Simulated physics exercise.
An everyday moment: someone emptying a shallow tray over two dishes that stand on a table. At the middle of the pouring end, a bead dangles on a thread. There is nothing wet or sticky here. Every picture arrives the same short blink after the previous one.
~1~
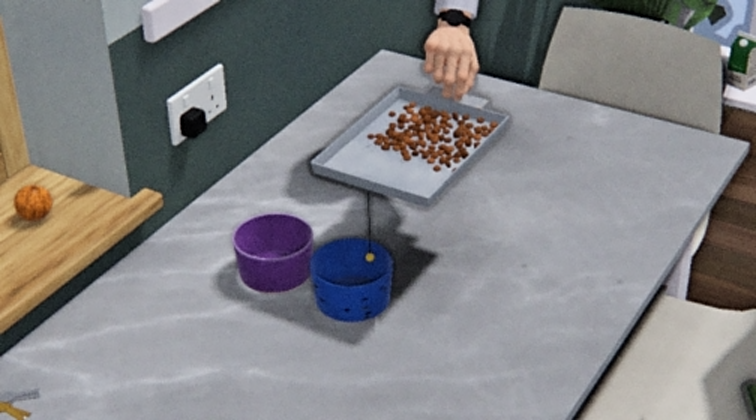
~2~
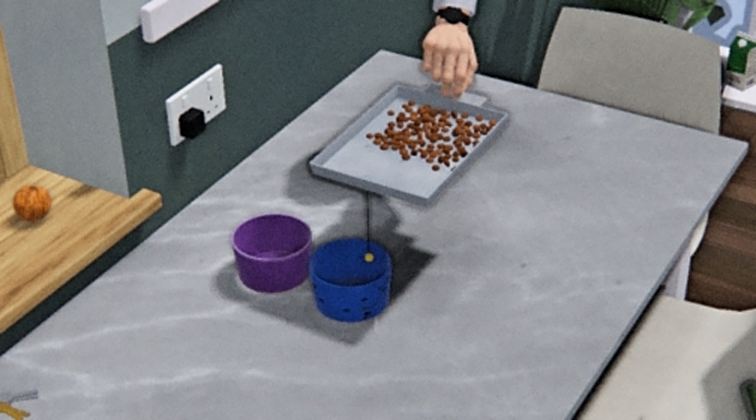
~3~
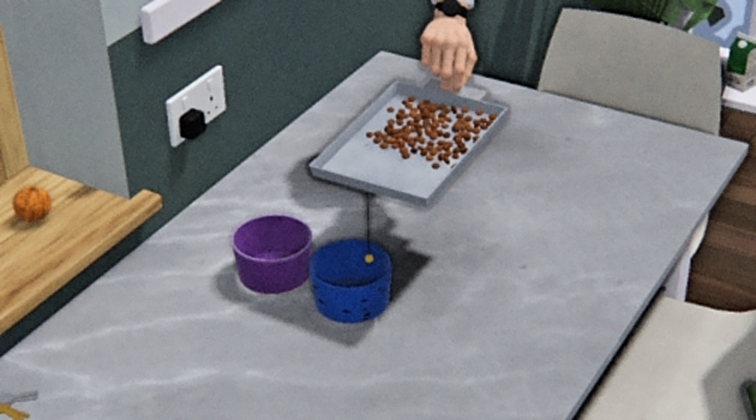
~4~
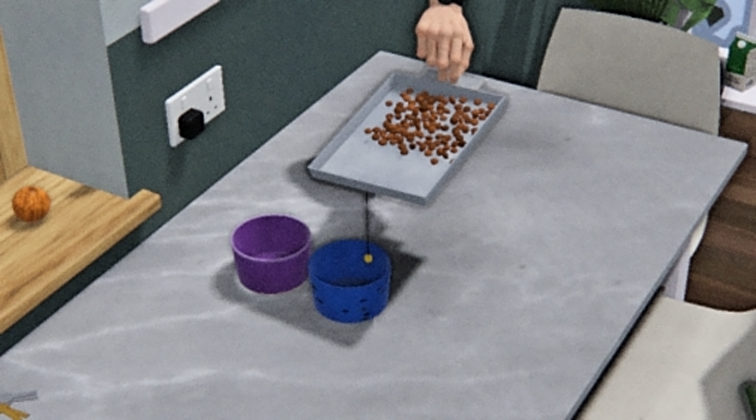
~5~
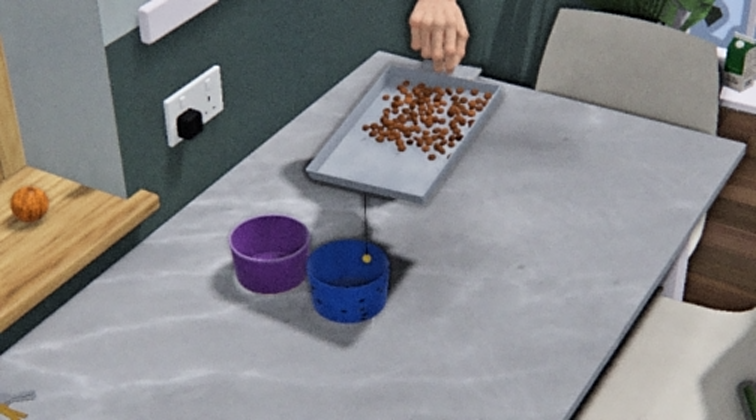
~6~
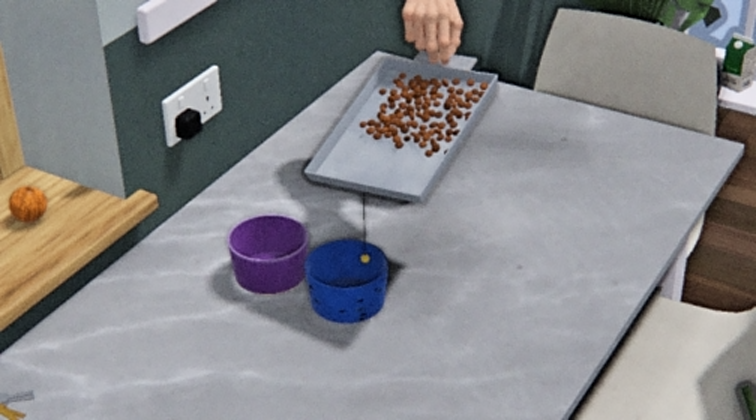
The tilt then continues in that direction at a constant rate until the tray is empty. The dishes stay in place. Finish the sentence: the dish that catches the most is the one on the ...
... right.
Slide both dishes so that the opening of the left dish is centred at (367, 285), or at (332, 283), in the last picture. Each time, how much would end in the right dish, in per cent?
In order: 0 percent and 0 percent.
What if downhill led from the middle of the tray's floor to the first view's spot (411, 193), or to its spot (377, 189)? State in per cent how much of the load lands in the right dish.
I'd expect around 0 in a hundred first and around 20 in a hundred second.
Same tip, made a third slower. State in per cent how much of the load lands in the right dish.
About 60 per cent.
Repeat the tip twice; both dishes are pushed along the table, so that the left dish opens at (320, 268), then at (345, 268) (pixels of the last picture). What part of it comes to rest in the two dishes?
The first comes to 90 percent and the second to 50 percent.
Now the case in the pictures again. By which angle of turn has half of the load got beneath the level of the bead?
The tilt is near 100° by then.
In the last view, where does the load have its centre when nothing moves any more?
Around (321, 298).
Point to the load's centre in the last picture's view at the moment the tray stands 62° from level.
The centre of the load shows up near (335, 172) in the last view.
Soon after the last picture, tray tipped steeply; most on the tray; a small part in the air.
A little later, tray tipped past a quarter turn; about a third on the tray; about a quarter in the right dish; a stray few in the left dish; about a third outside both; a small part in the air.
Later still, tray tipped past a quarter turn; about half in the right dish; a small part in the left dish; about a third outside both.
At rest, tray tipped past a quarter turn; about half in the right dish; a small part in the left dish; about a third outside both.
